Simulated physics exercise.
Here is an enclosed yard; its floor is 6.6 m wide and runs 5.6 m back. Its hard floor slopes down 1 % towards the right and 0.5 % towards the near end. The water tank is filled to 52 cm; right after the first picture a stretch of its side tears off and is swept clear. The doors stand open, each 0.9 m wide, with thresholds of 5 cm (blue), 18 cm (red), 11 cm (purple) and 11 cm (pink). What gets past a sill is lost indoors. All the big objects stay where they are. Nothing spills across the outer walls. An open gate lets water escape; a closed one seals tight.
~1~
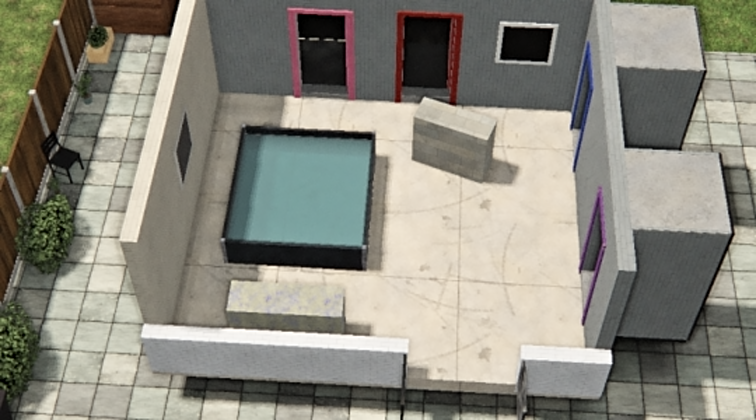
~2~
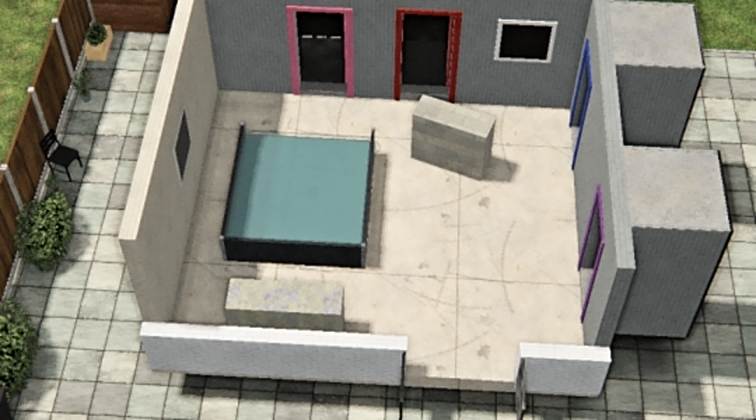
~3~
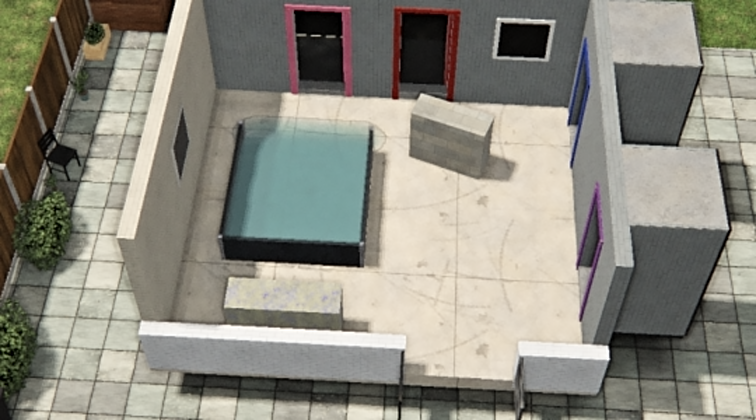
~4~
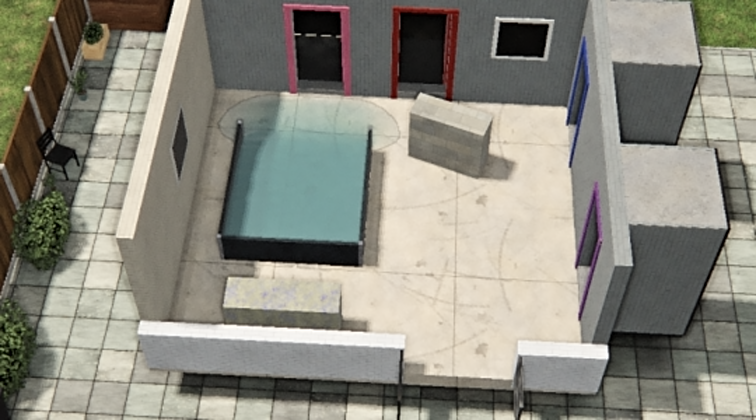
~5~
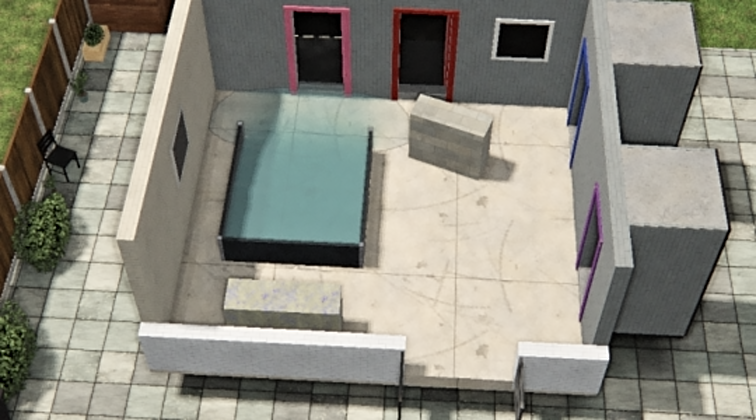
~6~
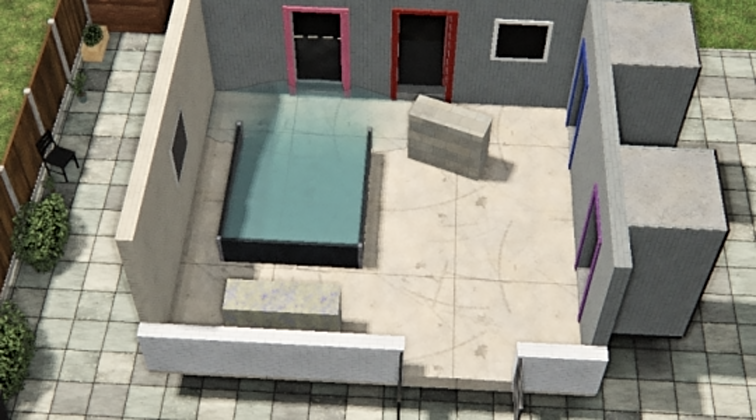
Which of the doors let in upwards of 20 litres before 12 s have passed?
Door by door: At the blue door it passes the limit; at the red door it does not reach the limit; at the purple door it keeps below the limit; at the pink door it passes the limit.
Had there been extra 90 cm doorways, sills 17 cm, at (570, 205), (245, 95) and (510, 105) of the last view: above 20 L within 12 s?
In turn: Under, over, under.
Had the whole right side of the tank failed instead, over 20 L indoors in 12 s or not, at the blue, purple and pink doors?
Then: Blue past it, purple over, pink not over.
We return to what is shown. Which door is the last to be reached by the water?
Last comes the purple one.
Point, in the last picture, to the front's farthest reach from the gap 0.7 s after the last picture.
Near (474, 104).
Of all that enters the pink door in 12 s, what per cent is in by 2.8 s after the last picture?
Some 90 per cent by then.
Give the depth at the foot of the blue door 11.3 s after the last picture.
About 9.0 cm.
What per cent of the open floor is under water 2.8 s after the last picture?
Some 45 per cent of it.
Then, 0.7 s after the last picture water covers 20 % of the floor and is deepest (38 cm) near (225, 91); blue door not reached, red door 14 cm at the sill, 0 L in, purple door not reached, pink door 36 cm at the sill, 113 L in.
Then, 1.5 s after the last picture water covers 30 % of the floor and is deepest (36 cm) near (225, 91); blue door not reached, red door 17 cm at the sill, 0 L in, purple door not reached, pink door 34 cm at the sill, 258 L in.
Then, 2.8 s after the last picture water covers 45 % of the floor and is deepest (26 cm) near (225, 91); blue door 20 cm at the sill, 54 L in, red door 13 cm at the sill, 1 L in, purple door not reached, pink door 23 cm at the sill, 412 L in.
Then, 6.3 s after the last picture water covers 85 % of the floor and is deepest (16 cm) near (222, 341); blue door 13 cm at the sill, 278 L in, red door 9 cm at the sill, 2 L in, purple door 3 cm at the sill, 0 L in, pink door 8 cm at the sill, 458 L in.
Then, 11.3 s after the last picture water covers 95 % of the floor and is deepest (9 cm) near (570, 267); blue door 9 cm at the sill, 350 L in, red door 5 cm at the sill, 2 L in, purple door 8 cm at the sill, 0 L in, pink door 7 cm at the sill, 459 L in.
